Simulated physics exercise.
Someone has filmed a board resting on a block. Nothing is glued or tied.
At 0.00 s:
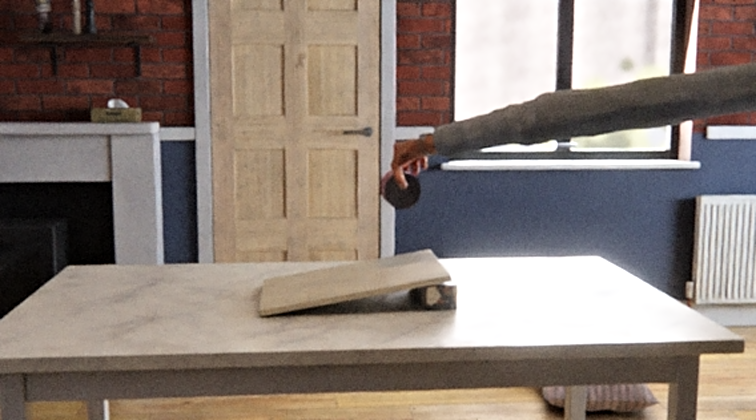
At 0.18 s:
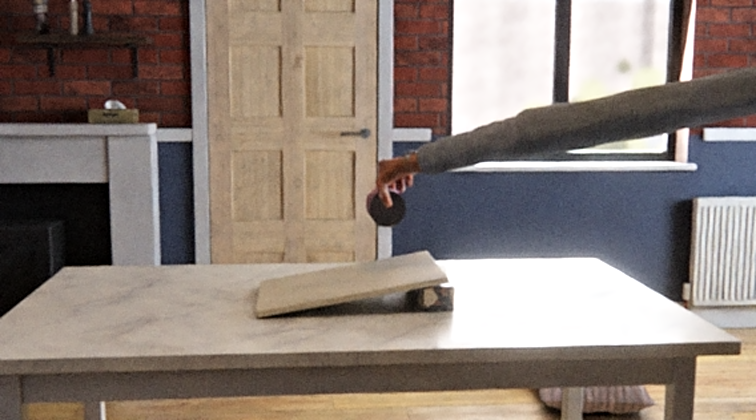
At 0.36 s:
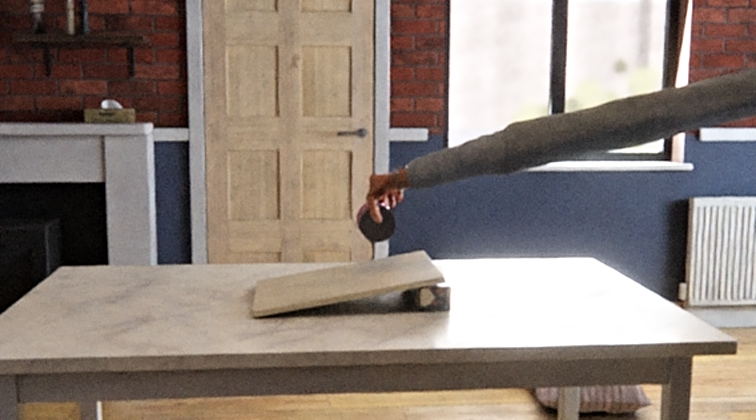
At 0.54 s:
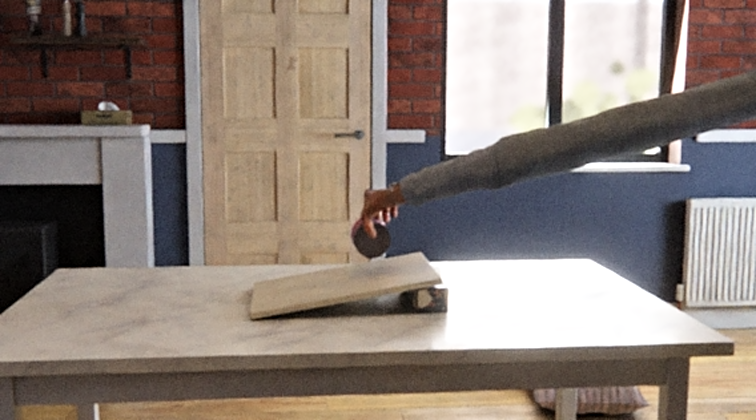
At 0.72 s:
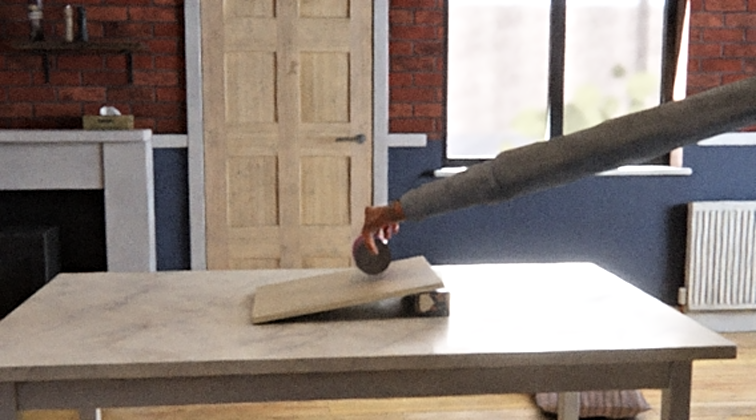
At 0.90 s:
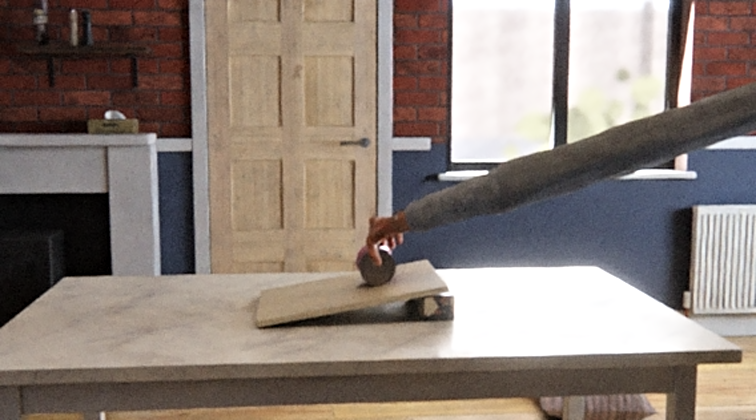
A round, dark object in someone's hand came down from the right, drifting slightly left, until it rested on a sloping board propped on a block on the table, the fingers still holding it.
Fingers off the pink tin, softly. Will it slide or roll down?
It runs down the board.
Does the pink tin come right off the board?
The pink tin comes off the board.
After 1.70 s, pink tin rolled well along near (275, 283).
After 2.10 s, pink tin now off the board.
After 2.60 s, things are still on the move.
After 2.90 s, as before.
By the end (3.1 s), off the board, pink tin. The pink tin goes downhill.
